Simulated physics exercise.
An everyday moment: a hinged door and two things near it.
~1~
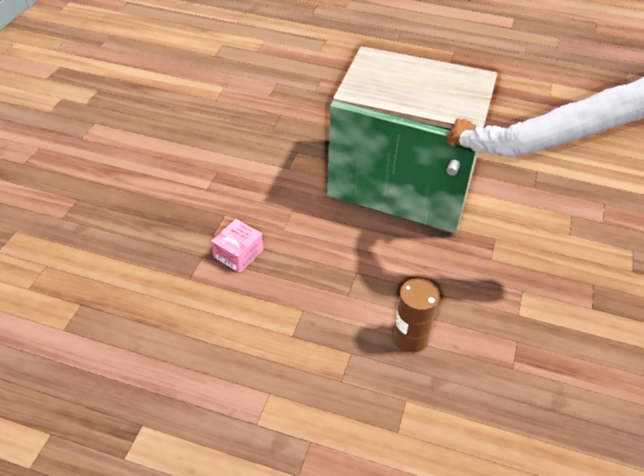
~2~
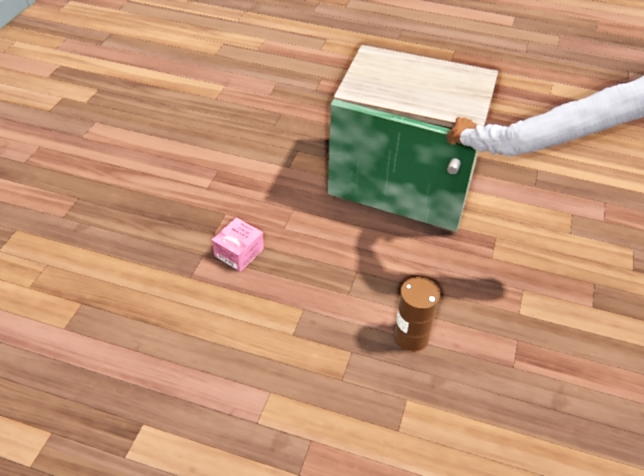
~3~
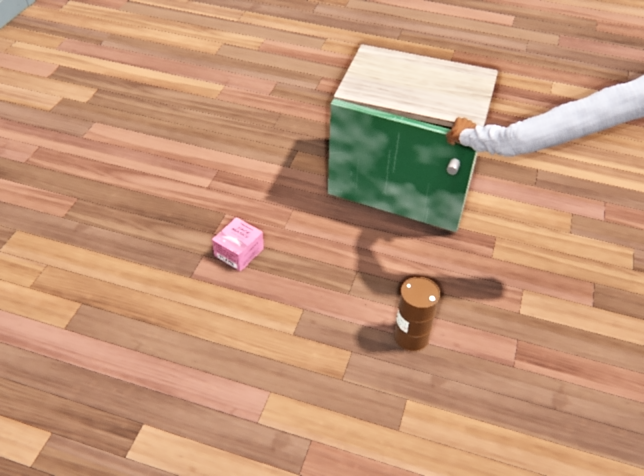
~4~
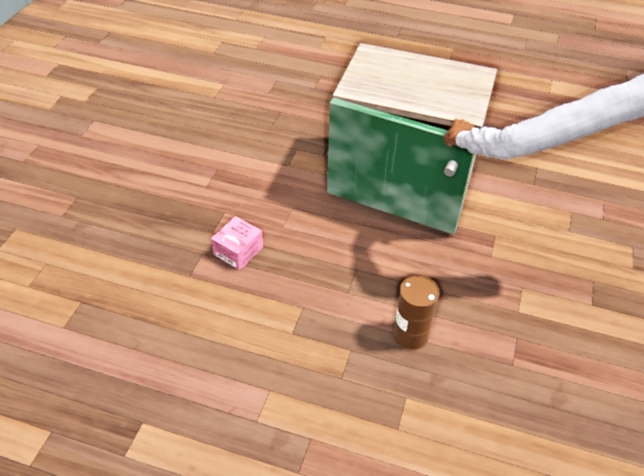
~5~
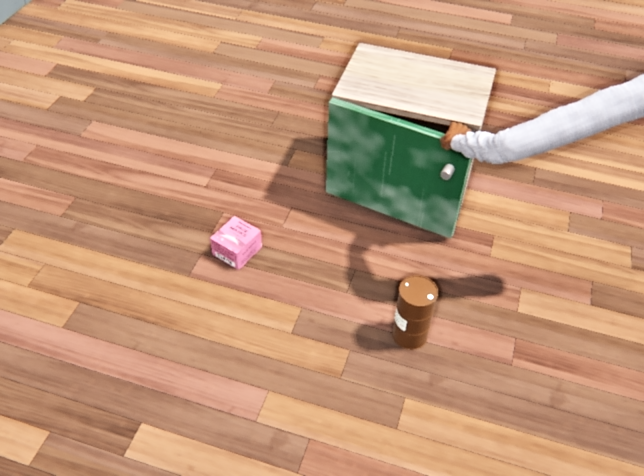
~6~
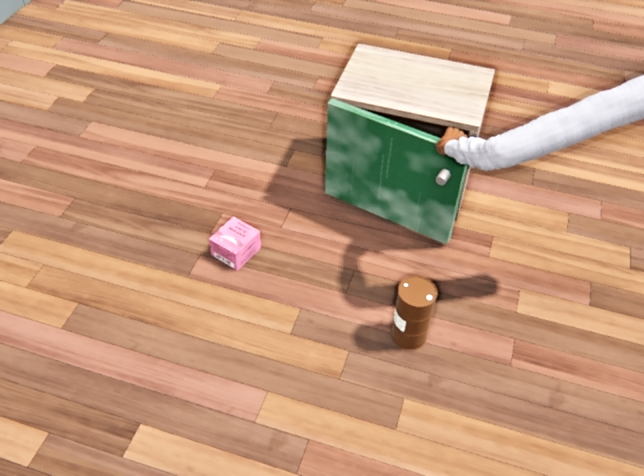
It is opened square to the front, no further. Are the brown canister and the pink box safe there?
In the end the brown canister escapes contact, the pink box escapes contact.
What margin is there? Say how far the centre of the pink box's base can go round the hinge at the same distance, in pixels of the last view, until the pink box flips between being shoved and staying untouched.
A shift of 40 pixels, going right.
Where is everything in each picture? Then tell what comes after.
In the first picture, door 4° open; brown canister (415, 317); pink box (238, 246); door (395, 173).
In the second picture, door 4° open; pink box (238, 244); door (396, 172).
In the third picture, door 5° open; brown canister (416, 315); door (396, 172).
In the fourth picture, door 7° open; pink box (237, 243); door (394, 172).
In the fifth picture, door 9° open; brown canister (414, 314); door (391, 174).
In the sixth picture, door 13° open; brown canister (413, 314); pink box (235, 243); door (388, 177).
Then, 0.70 s later than the last frame, door 36° open; brown canister at rest near (413, 314); pink box at rest near (235, 243).
Then, 1.56 s later than the last frame, door 66° open; brown canister at rest near (413, 314); pink box at rest near (235, 243).
Then, 2.28 s later than the last frame, door 89° open; brown canister at rest near (413, 314); pink box at rest near (235, 243).
When it is over, the brown canister stays untouched, near (413, 314); the pink box stays untouched, near (235, 243).
